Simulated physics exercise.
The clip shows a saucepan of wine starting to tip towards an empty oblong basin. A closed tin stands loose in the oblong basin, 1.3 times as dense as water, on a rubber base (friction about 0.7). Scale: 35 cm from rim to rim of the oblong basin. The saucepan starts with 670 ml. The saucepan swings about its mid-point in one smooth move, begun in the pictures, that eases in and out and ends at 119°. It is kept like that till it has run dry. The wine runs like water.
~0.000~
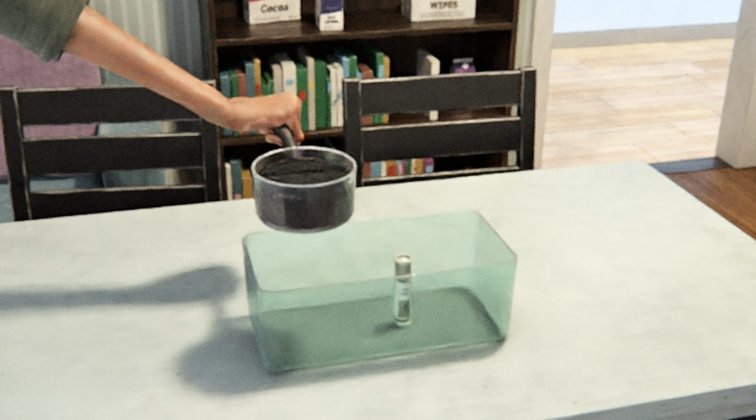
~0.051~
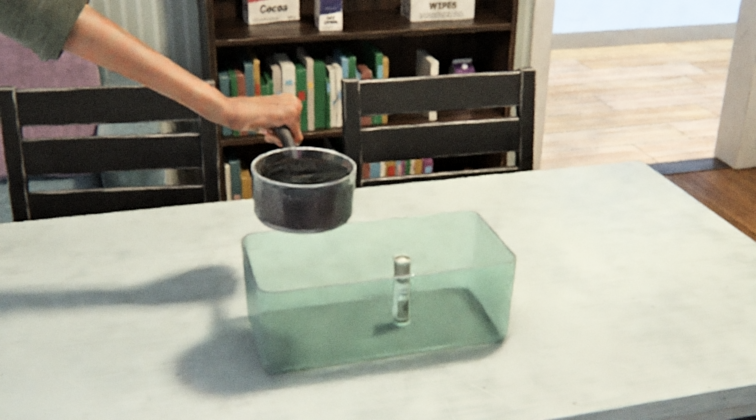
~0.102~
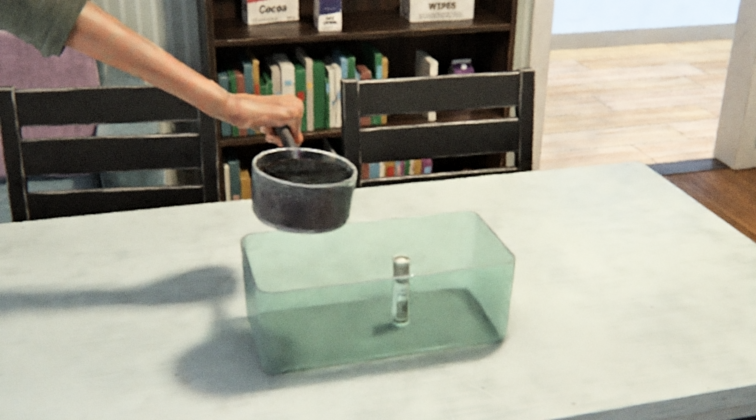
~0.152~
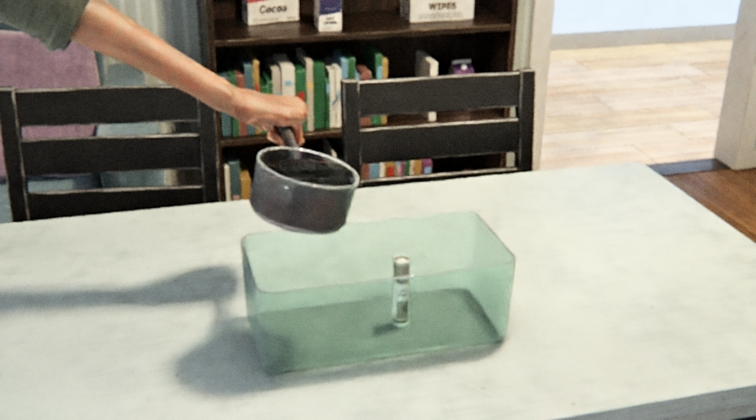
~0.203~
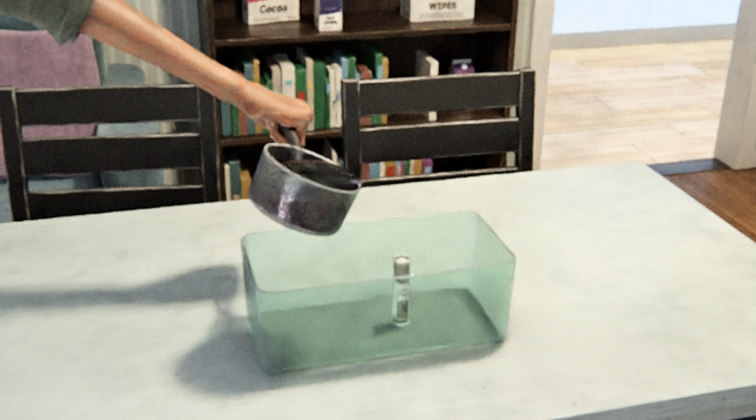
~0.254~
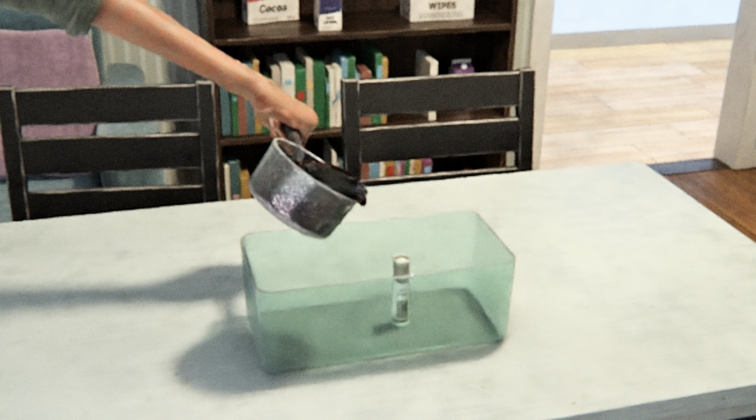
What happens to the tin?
It falls.
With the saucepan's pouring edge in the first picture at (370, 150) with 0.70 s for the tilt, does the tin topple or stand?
Then it goes over.
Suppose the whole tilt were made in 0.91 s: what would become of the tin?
Then it falls.
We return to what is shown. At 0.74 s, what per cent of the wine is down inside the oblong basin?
About 98 per cent.
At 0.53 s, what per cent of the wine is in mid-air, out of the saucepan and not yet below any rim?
Near 22 in a hundred.
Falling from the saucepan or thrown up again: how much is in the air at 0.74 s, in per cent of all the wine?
Near 2 in a hundred.
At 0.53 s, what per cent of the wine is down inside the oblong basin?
About 62 per cent.
By 0.53 s the tilt is 106° and 16 per cent is still to pour; the tin stands where it began.
By 0.74 s the tilt is 119° and 1 per cent is still to pour; the tin leans 11°.
By 0.95 s the tilt is 119° and 0 per cent is still to pour; the tin leans 26°.
By 1.18 s the tilt is 119° and 0 per cent is still to pour; the tin lies on its side.
At rest the tin lies on its side.
